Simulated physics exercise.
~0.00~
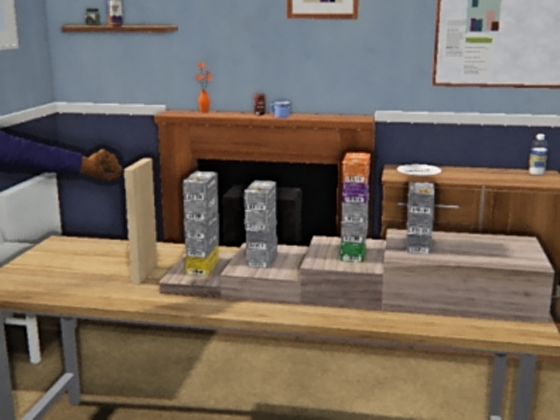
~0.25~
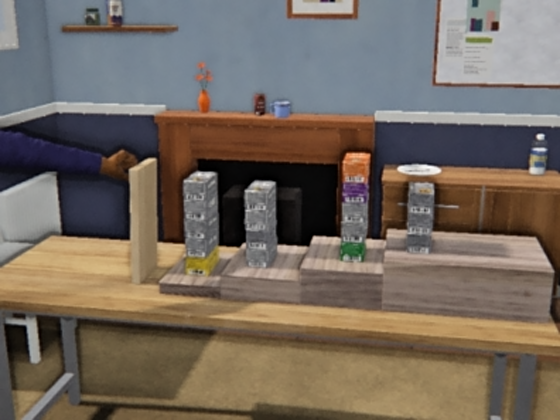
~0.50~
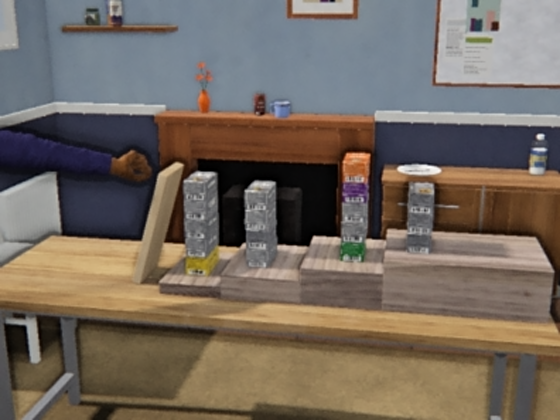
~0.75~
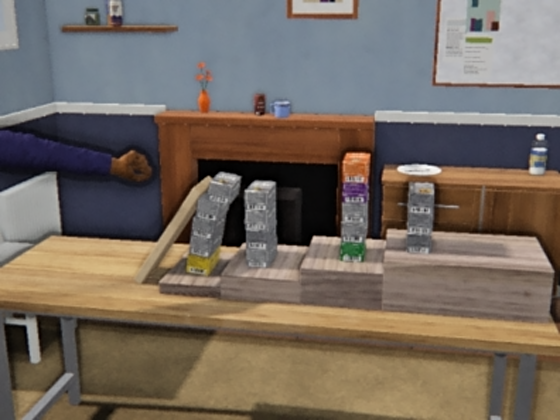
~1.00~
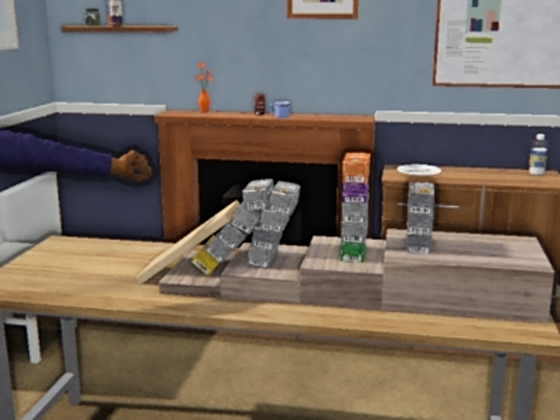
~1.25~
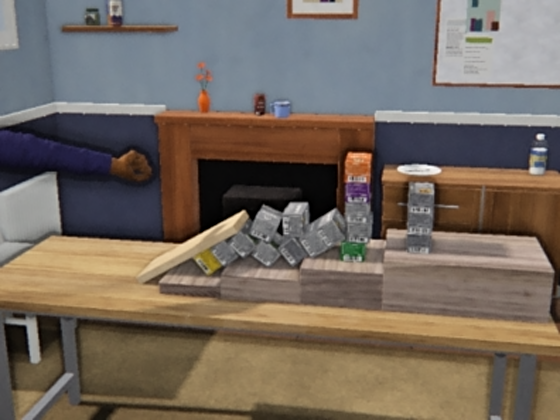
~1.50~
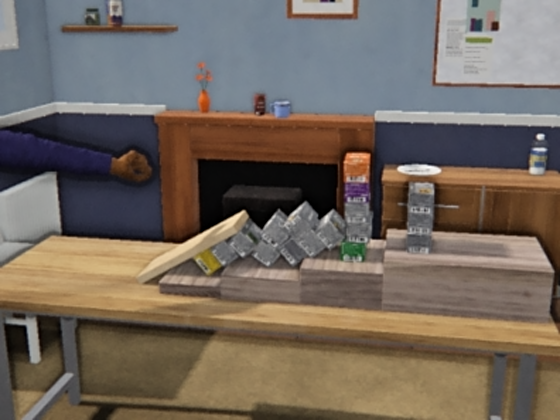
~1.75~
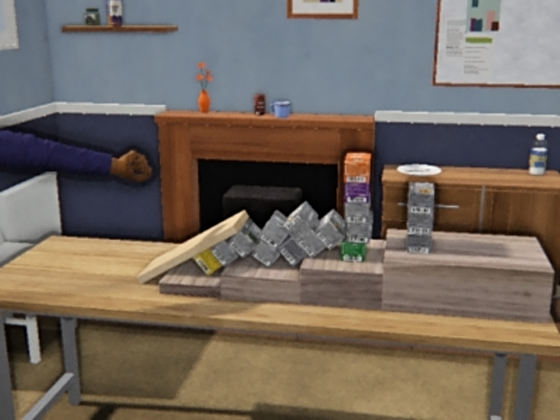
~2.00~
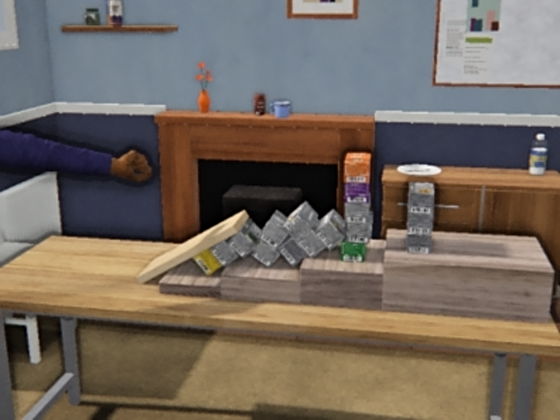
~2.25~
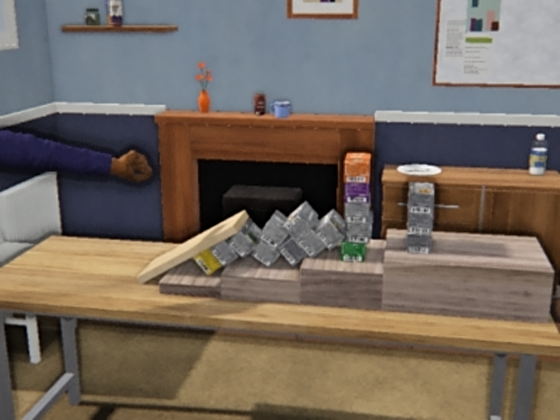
Hand pushing a wooden board rightward onto stacked tea packets, toppling two grey columns against a third, which stays standing.
